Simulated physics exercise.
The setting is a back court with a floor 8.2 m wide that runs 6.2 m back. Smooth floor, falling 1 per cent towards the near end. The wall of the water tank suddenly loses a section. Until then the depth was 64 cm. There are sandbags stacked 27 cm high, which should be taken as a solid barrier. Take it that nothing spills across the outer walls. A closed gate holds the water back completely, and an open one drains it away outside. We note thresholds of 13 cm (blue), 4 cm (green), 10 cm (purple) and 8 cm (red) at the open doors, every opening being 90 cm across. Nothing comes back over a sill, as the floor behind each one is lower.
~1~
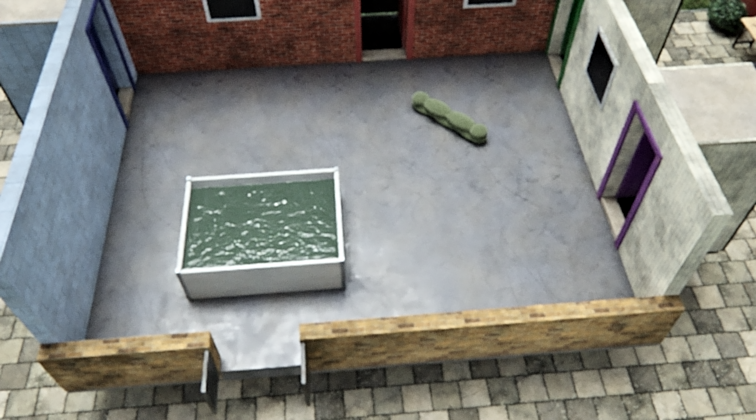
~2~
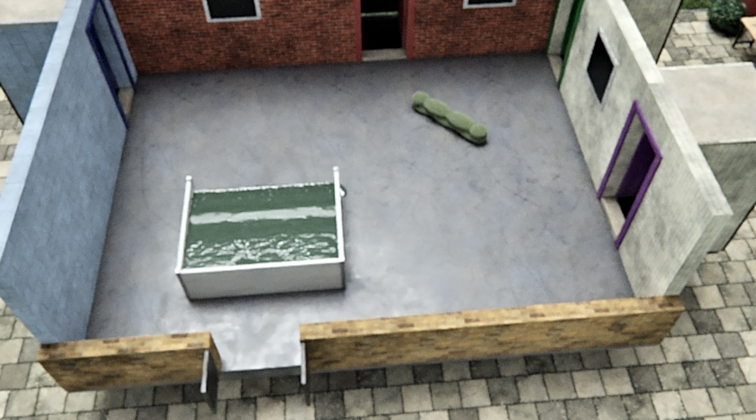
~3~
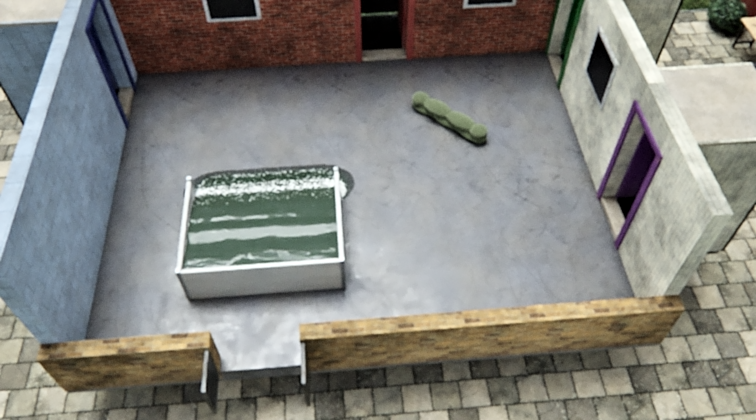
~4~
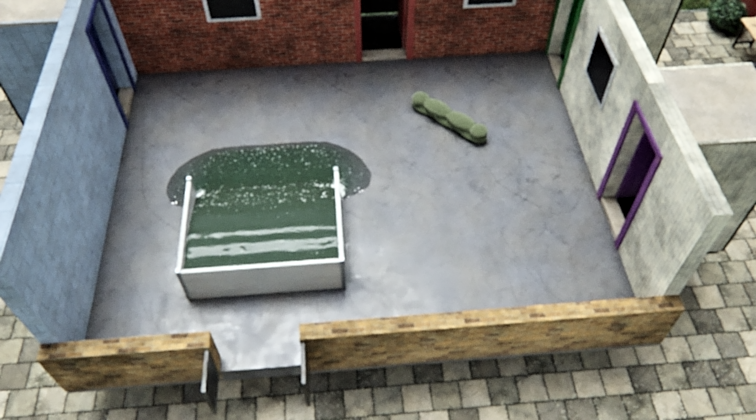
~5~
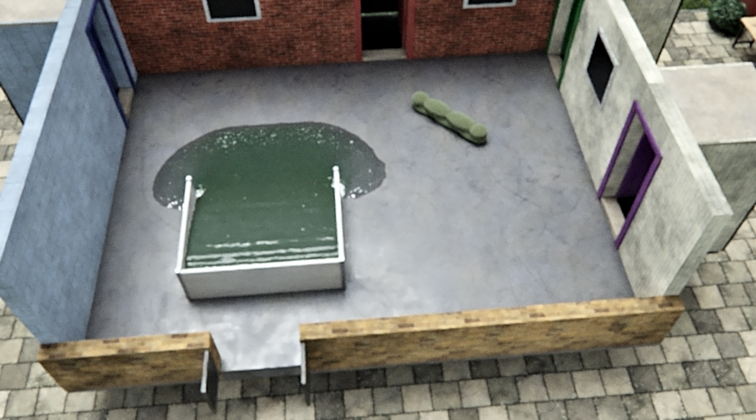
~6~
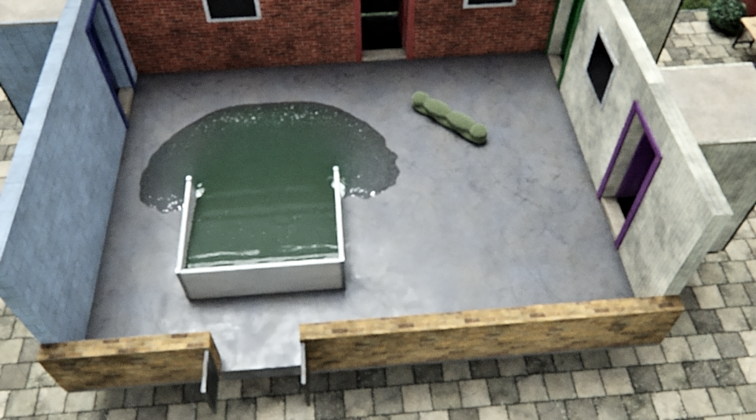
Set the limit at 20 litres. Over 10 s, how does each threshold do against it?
One by one: The blue door lets in a larger amount than the limit; the green door lets in a larger amount than the limit; the purple door lets in a smaller amount than the limit; the red door lets in a larger amount than the limit.
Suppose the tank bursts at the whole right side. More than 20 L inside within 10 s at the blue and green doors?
Log - blue: Threshold not reached, green: Threshold topped.
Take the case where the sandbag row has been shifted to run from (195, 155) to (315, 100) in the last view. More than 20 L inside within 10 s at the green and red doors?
Checking the limit, green is too much, red is too much.
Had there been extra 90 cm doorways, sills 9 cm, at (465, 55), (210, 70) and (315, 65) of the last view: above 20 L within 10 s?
In sequence the answers are less than that, more than that and more than that.
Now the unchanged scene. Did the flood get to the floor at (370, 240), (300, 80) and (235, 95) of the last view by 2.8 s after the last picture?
Well, the first is untouched by it, the next drenched, the last drenched.
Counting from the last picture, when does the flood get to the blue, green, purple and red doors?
The front reaches blue at 0.8 s, green at 2.6 s, purple at 4.5 s, red at 0.9 s.
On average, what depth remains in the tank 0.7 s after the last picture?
It averages close to 28 cm.
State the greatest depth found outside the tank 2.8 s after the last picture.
Up to near 23 cm.
Then, 0.7 s after the last picture water covers 35 % of the floor and is deepest (36 cm) near (265, 71); blue door not reached, green door not reached, purple door not reached, red door not reached.
Then, 1.5 s after the last picture water covers 35 % of the floor and is deepest (39 cm) near (147, 78); blue door 11 cm at the sill, 0 L in, green door not reached, purple door not reached, red door 17 cm at the sill, 7 L in.
Then, 2.8 s after the last picture water covers 45 % of the floor and is deepest (23 cm) near (137, 78); blue door 22 cm at the sill, 41 L in, green door 7 cm at the sill, 3 L in, purple door not reached, red door 11 cm at the sill, 35 L in.
Then, 5.3 s after the last picture water covers 75 % of the floor and is deepest (20 cm) near (157, 360); blue door 8 cm at the sill, 63 L in, green door 11 cm at the sill, 113 L in, purple door 3 cm at the sill, 0 L in, red door 5 cm at the sill, 39 L in.
Then, 9.3 s after the last picture water covers 95 % of the floor and is deepest (12 cm) near (382, 343); blue door 3 cm at the sill, 63 L in, green door 5 cm at the sill, 147 L in, purple door 5 cm at the sill, 0 L in, red door 3 cm at the sill, 40 L in.
